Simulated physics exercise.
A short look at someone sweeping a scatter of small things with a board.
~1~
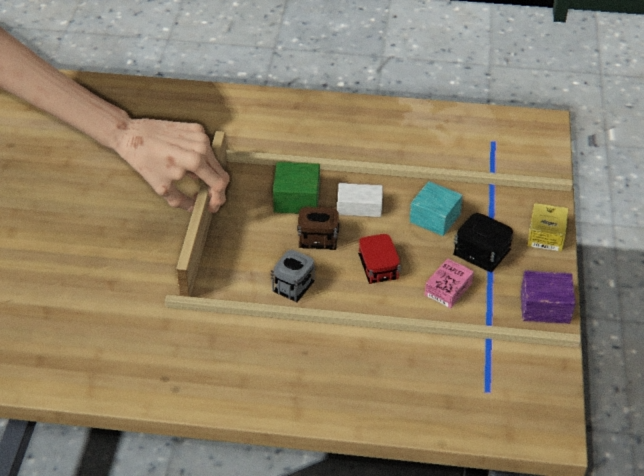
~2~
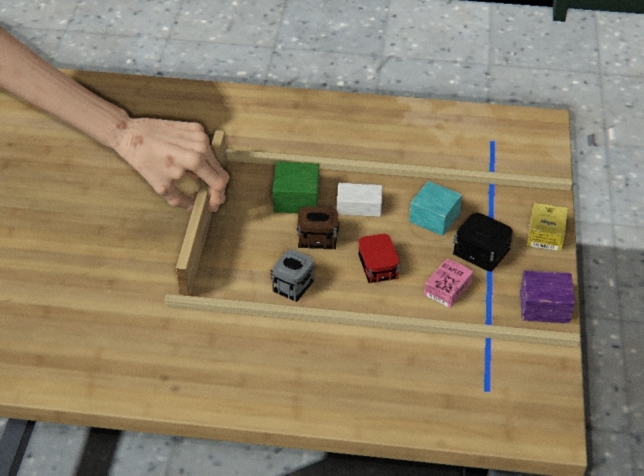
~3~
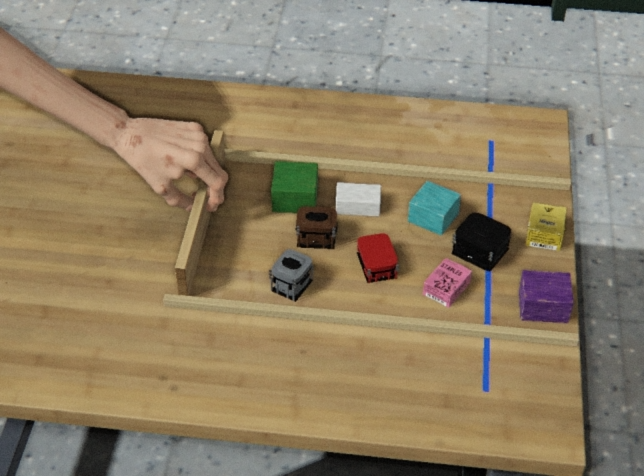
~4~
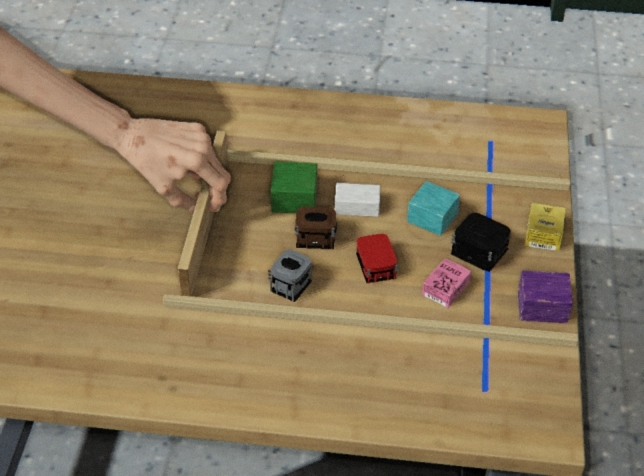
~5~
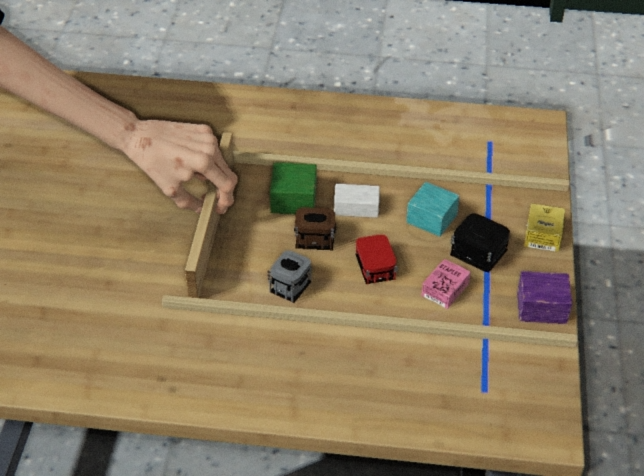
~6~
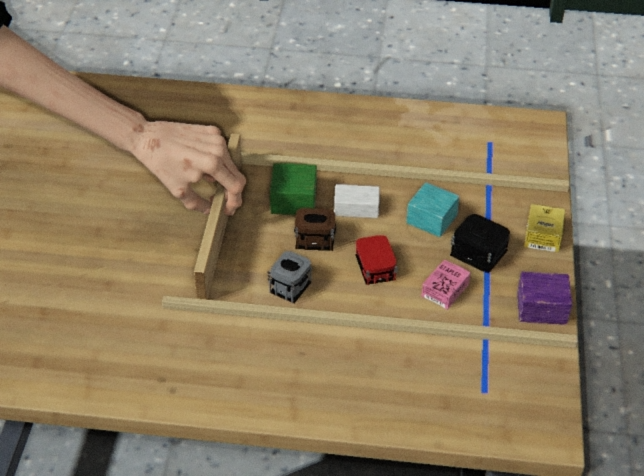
The video shows a hand holding a wooden board upright behind scattered small coloured blocks and boxes on a tabletop with a blue line; the board stays nearly still, then slides slightly right while the objects remain in place.
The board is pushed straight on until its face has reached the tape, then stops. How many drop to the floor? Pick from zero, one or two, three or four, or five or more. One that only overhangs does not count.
Outcome: The number that fall off is three or four.
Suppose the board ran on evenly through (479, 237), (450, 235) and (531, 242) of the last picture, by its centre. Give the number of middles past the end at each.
In that order 3, 1 and 7.
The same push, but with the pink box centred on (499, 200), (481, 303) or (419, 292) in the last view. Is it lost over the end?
The pink box falls; remains up; does not fall.
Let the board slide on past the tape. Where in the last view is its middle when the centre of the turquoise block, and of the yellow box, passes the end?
Its middle is around (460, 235) and around (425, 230).
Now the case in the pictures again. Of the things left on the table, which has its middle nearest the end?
Foremost is the pink box.
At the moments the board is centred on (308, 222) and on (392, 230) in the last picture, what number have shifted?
By then 4, and 8.
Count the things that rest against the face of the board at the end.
In contact: 3.
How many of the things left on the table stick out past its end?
The number is 3.
Soon after, none off yet; yellow box at rest near (545, 228); purple block at rest near (544, 298); black case at rest near (480, 243).
Then, none off yet; yellow box moved a little near (557, 229); purple block at rest near (544, 298); black case moved a little near (496, 246).
At rest, the number that fall off is three or four; fallen, turquoise block, purple block and yellow box.
